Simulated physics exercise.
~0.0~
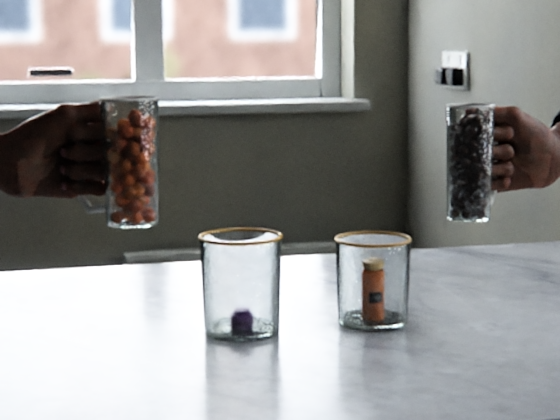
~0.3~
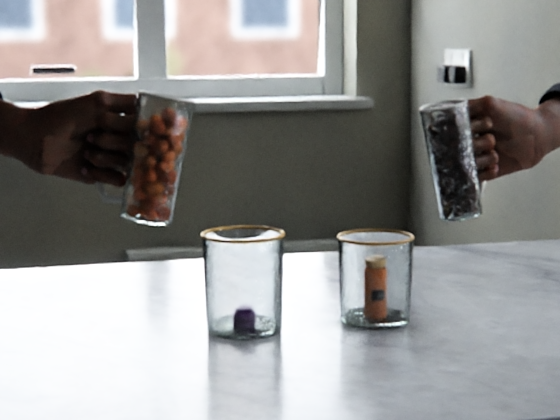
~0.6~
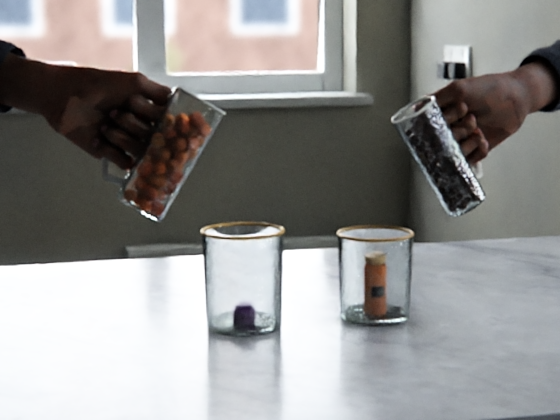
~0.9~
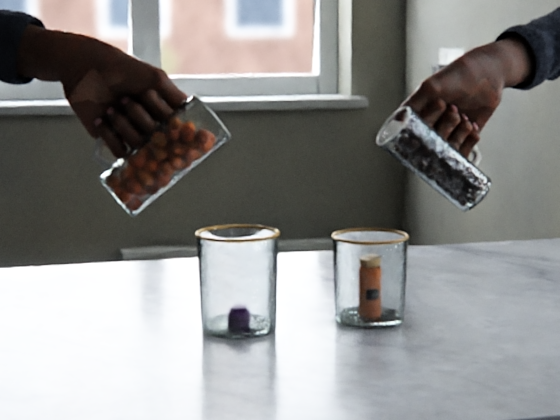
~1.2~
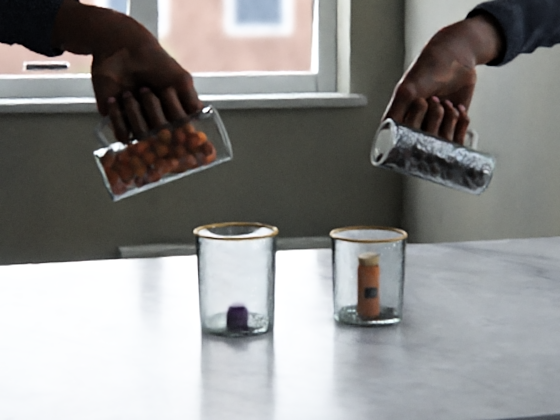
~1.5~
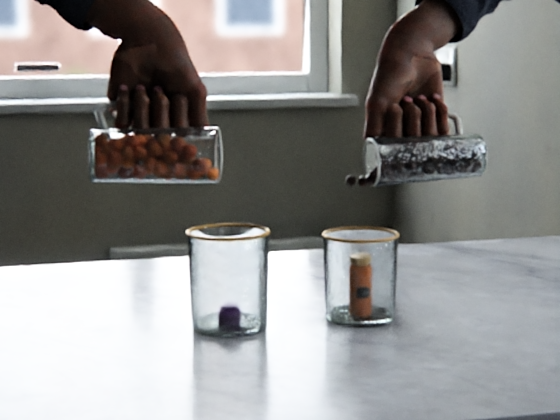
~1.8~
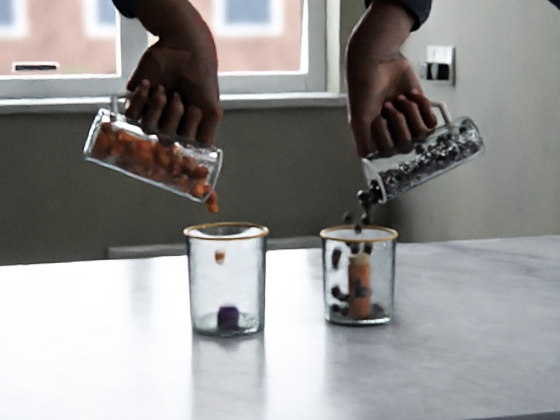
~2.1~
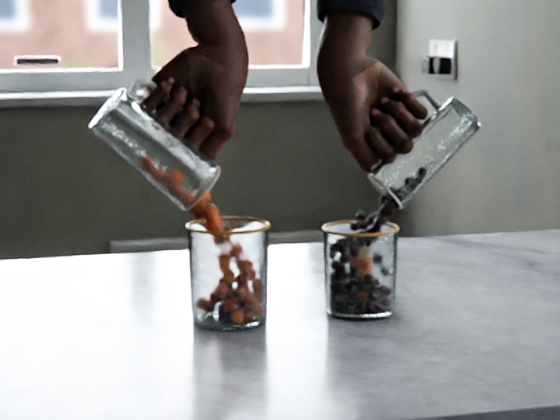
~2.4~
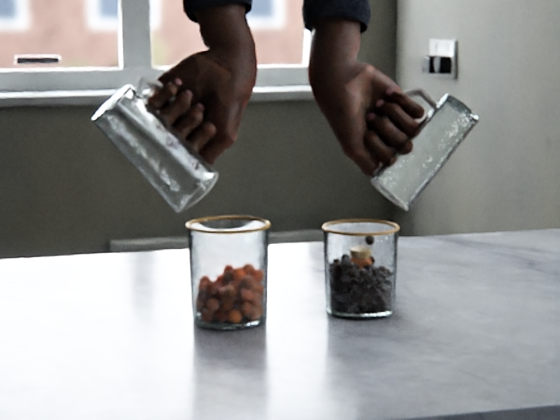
Two hands tipping cups of orange and dark pieces into glasses, burying the small purple object while the corked orange one still shows.
